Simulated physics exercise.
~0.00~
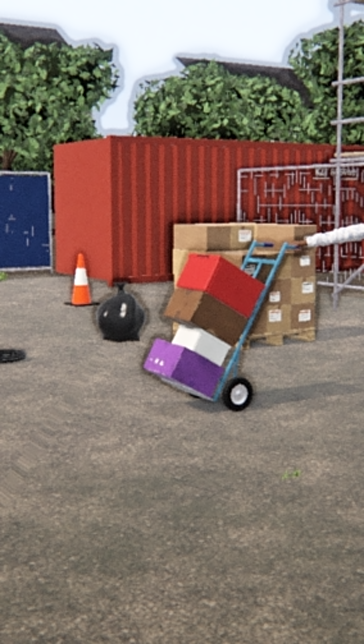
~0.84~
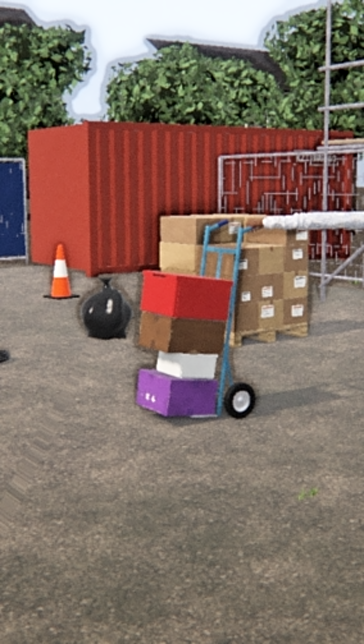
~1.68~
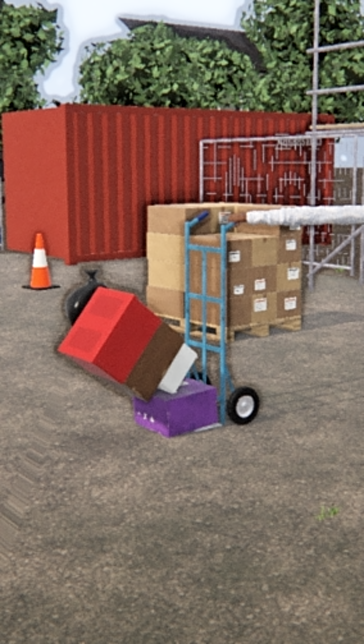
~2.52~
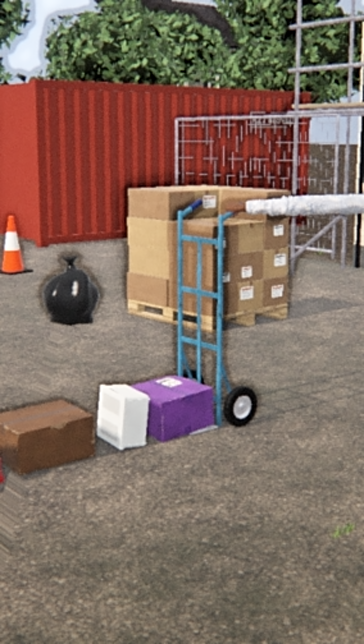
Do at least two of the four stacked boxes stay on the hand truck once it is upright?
No, the red, brown and white ones all come off to the left. Only the purple one is still in place at the foot of the hand truck.
